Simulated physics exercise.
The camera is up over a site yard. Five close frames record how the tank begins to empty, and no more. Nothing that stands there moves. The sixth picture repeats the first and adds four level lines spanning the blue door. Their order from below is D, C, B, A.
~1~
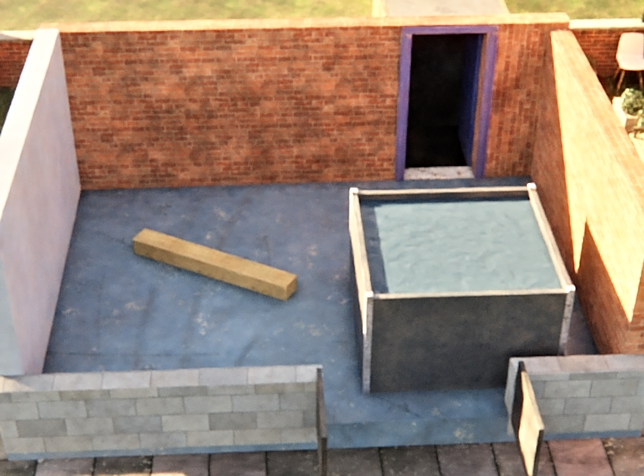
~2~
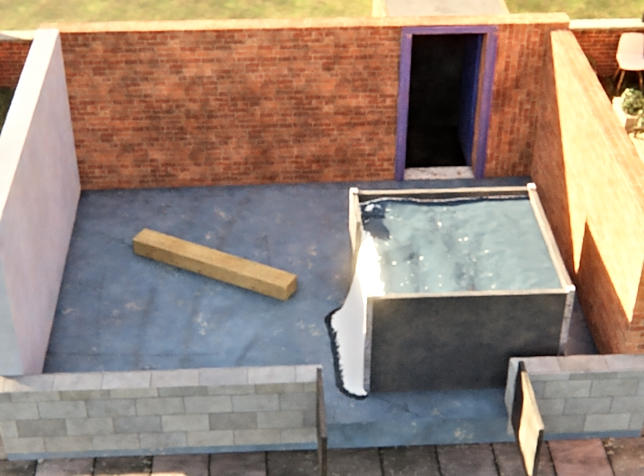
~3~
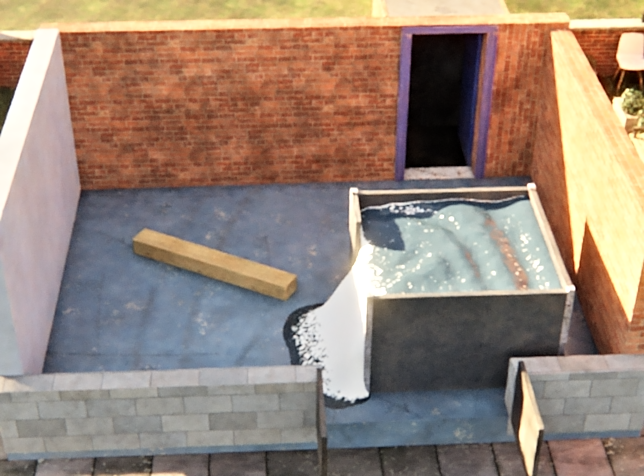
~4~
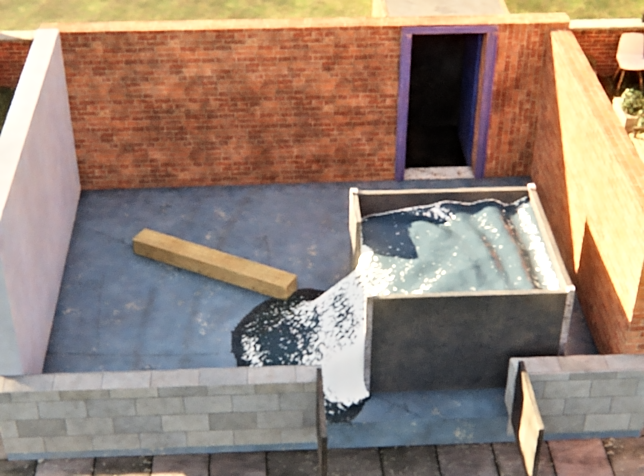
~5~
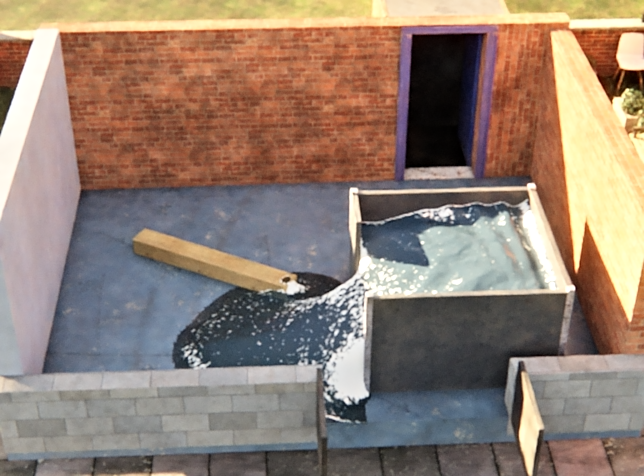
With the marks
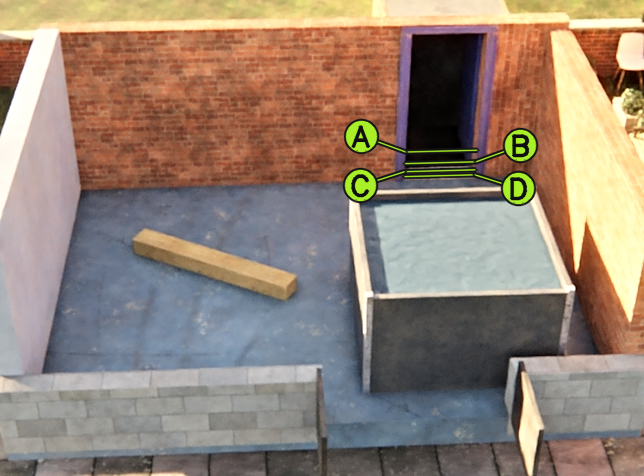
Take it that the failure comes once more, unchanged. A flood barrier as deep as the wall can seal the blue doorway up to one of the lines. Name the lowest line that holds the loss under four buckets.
It is B.
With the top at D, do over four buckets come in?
Yes.
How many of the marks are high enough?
Two of them.
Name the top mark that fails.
C.
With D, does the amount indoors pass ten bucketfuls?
Yes, it does.
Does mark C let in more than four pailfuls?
Yes.
On the marked copy, A at (441, 151); B at (440, 162); C at (440, 170); D at (439, 175); from the bottom up D, C, B, A.
For mark A, nothing gets over.
For mark B, a splash gets over, under a bucket.
For mark C, about 8 bucketfuls get in.
For mark D, dozens of bucketfuls pour in.
